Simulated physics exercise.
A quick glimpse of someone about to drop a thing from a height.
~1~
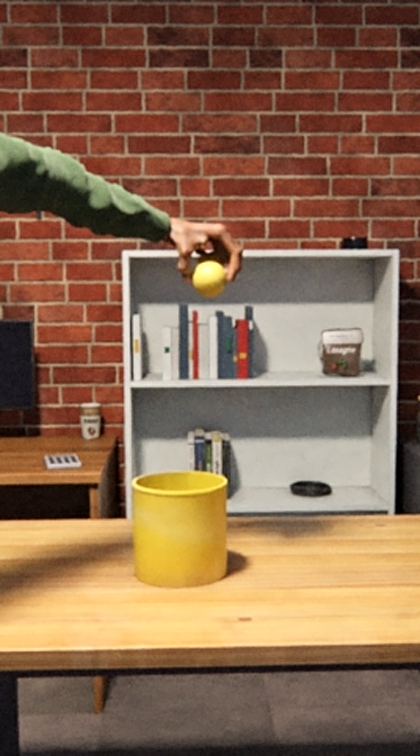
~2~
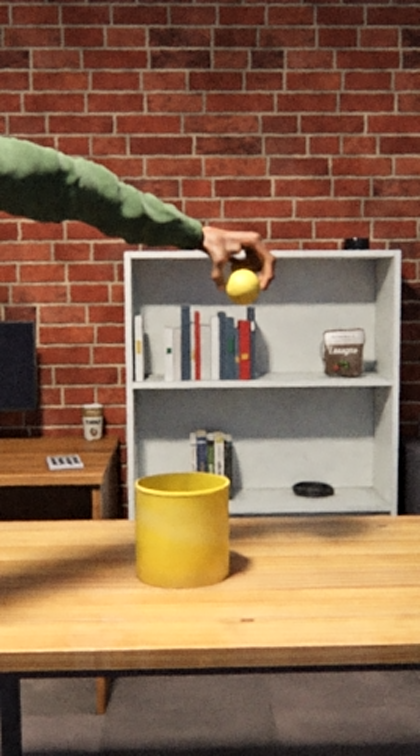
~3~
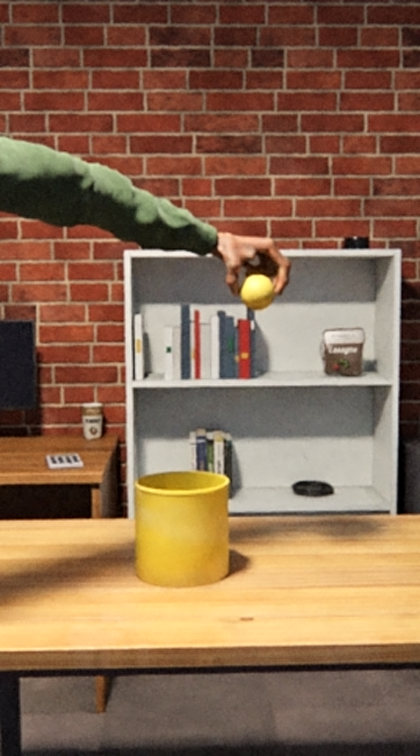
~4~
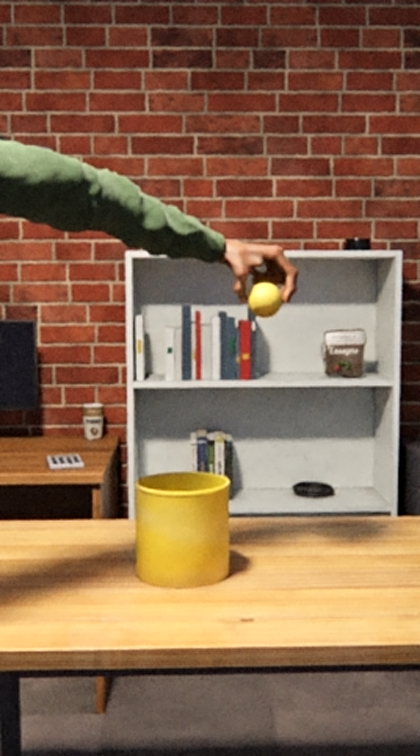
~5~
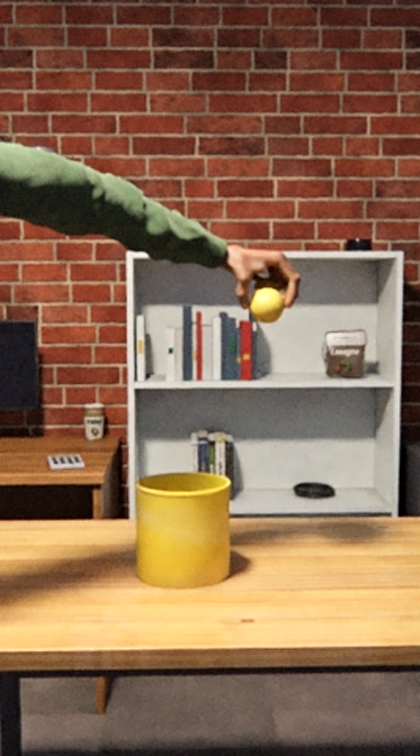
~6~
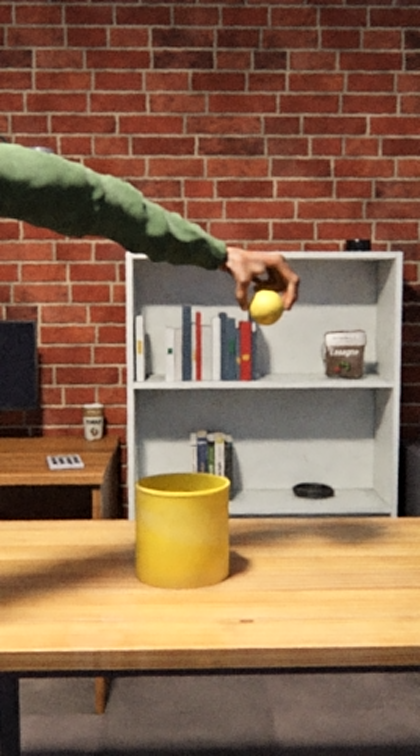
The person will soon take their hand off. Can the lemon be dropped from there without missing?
In the end, well, the lemon doesn't make it in.
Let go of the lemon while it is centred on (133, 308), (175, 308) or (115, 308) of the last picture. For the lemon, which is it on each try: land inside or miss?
Log: Run one winds up out, run two winds up within, run three winds up out.
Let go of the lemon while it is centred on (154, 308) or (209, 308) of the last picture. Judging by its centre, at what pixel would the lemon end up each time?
Near (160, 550) and (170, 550).
Then, 0.18 s later than the last frame, lemon shifted about its own width near (266, 362).
Then, 0.28 s later than the last frame, lemon dropping near (266, 462).
Then, 0.38 s later than the last frame, lemon fallen near (265, 548).
When it is over, the lemon misses, near (265, 556).
